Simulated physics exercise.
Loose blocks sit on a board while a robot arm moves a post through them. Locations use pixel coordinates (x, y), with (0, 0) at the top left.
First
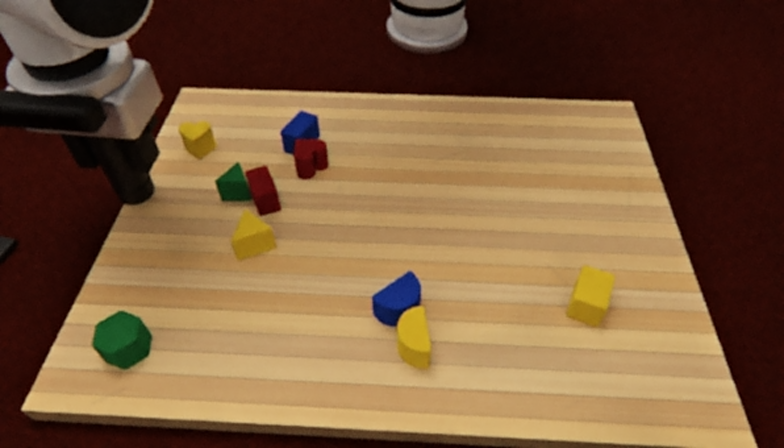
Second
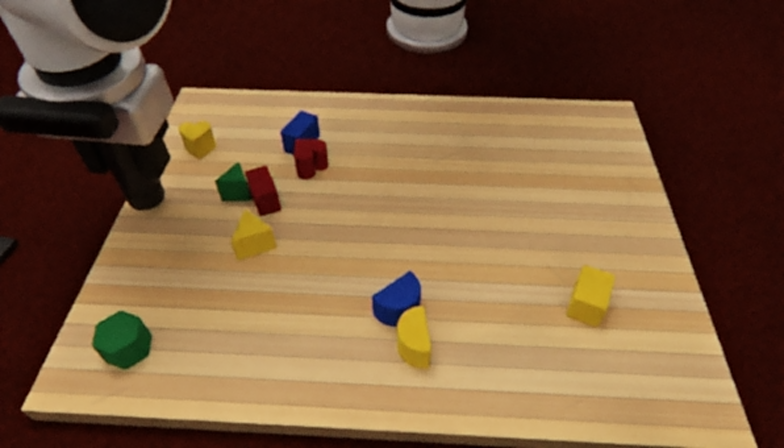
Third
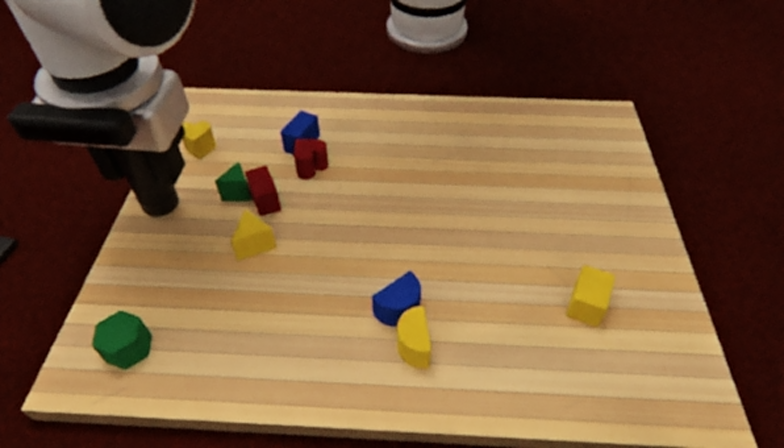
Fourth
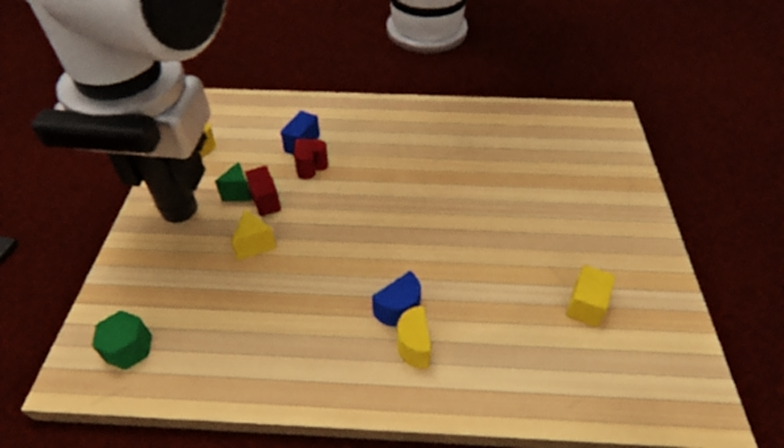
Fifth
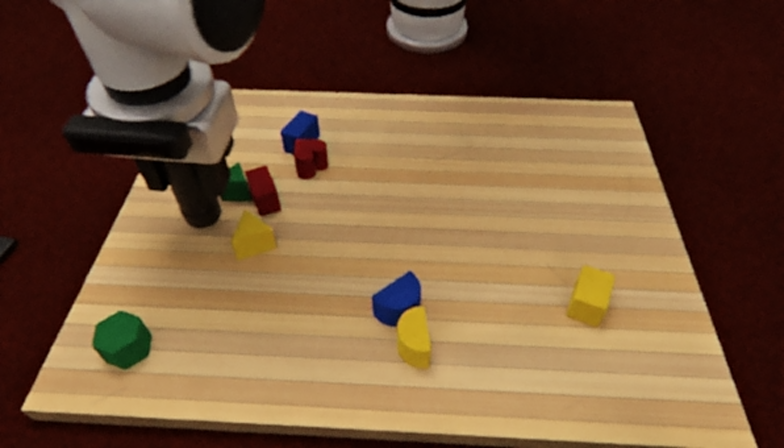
A robot arm with a dark post starts at the upper left edge of a wooden board scattered with red, blue, green and yellow blocks. It slides steadily right and slightly down, passing in front of a small yellow block and nearing the green and yellow triangular ones, while every block stays still.
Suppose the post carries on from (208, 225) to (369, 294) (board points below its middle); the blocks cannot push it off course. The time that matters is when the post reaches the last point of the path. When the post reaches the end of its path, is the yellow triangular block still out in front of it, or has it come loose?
I think it holds its spot in front.
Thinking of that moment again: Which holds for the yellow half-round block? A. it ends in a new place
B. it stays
A (it ends in a new place)
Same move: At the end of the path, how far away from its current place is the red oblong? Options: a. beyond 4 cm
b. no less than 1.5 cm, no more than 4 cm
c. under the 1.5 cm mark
I choose c.
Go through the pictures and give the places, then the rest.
Post tip at (138, 193); block tops, yellow triangular block at (249, 226); red oblong at (261, 180); blue half-round block at (400, 292); yellow half-round block at (415, 329), in the first frame.
Post at (148, 198); blocks unchanged, in the second frame.
Post at (161, 204); blocks unchanged, in the third frame.
Post at (180, 210); blocks unchanged, in the fourth frame.
Post at (204, 215); yellow triangular block at (249, 226); red oblong at (261, 180); blue half-round block at (400, 292); yellow half-round block at (415, 329), in the fifth frame.
One third of the way, post at (255, 238); yellow triangular block at (279, 240), turned 20° clockwise.
Two thirds of the way, post at (309, 261); yellow triangular block at (336, 264), turned 20° clockwise.
At the end, post at (368, 285); yellow triangular block at (401, 284); red oblong in place; blue half-round block at (435, 300), turned 20° clockwise; yellow half-round block at (424, 336), turned 40° clockwise.
